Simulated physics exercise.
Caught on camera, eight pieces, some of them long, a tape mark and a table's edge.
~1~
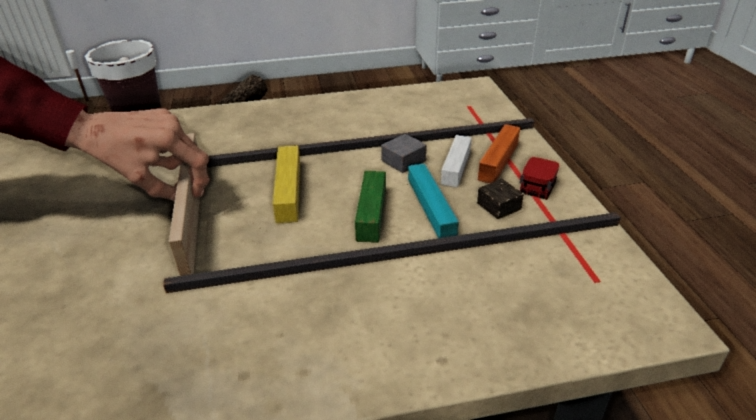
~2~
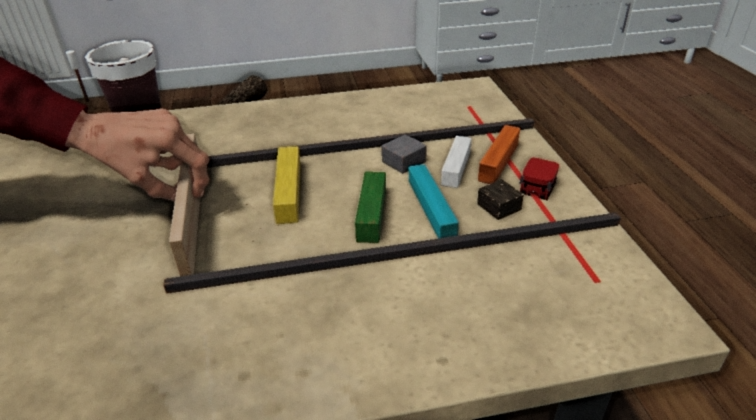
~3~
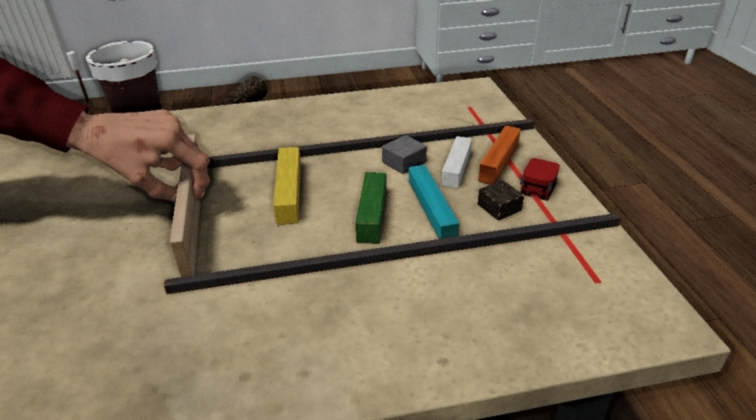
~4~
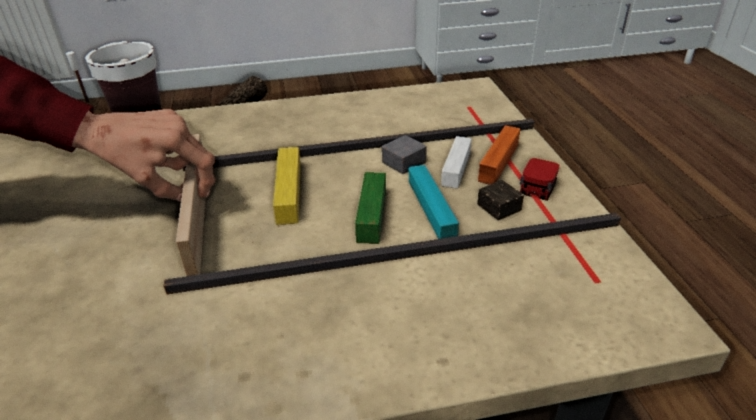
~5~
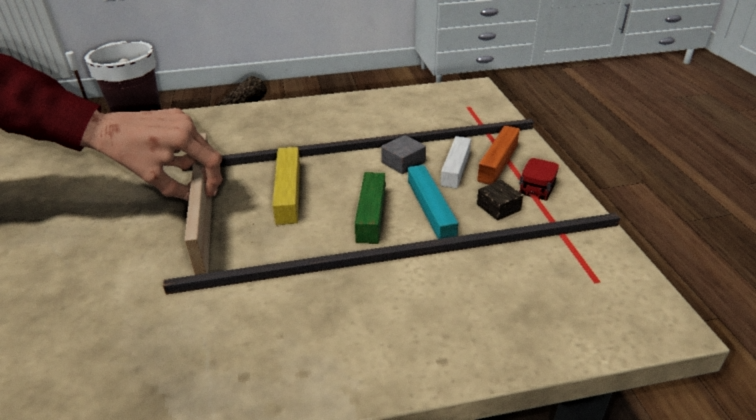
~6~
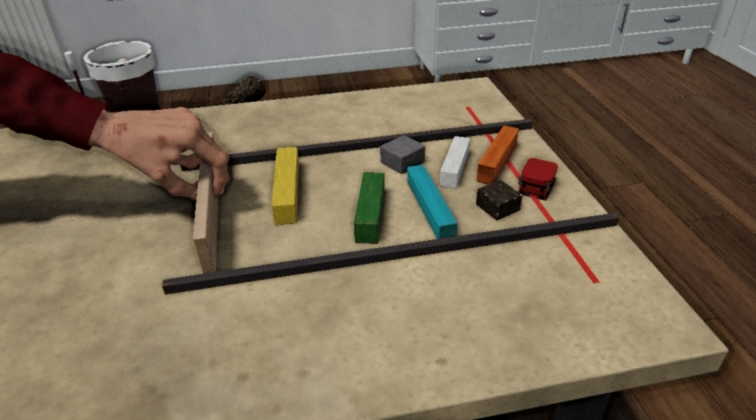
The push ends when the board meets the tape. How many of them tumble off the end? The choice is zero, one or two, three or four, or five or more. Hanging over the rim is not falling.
Here the number that fall off is three or four.
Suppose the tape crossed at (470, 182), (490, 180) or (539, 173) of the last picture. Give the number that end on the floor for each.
The counts: 0, 1 and 6.
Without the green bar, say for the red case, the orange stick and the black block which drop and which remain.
The red case tumbles off, the orange stick goes over, the black block survives.
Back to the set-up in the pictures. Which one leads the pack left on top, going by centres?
That is the turquoise stick.
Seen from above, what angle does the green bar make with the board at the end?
About 5°.
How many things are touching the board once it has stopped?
1 of them.
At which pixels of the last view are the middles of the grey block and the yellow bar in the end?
First (537, 143), then (519, 154).
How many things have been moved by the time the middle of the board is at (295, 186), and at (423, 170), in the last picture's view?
By then 1, and 7.
Early on, none off yet; red case at rest near (538, 179); orange stick at rest near (498, 154); black block at rest near (499, 200).
A while later, none off yet; red case travelled about its own width near (585, 174); orange stick travelled a little near (542, 149); black block travelled well along near (568, 194).
Finally, the number that fall off is three or four; lost, white bar, black block, orange stick and red case.
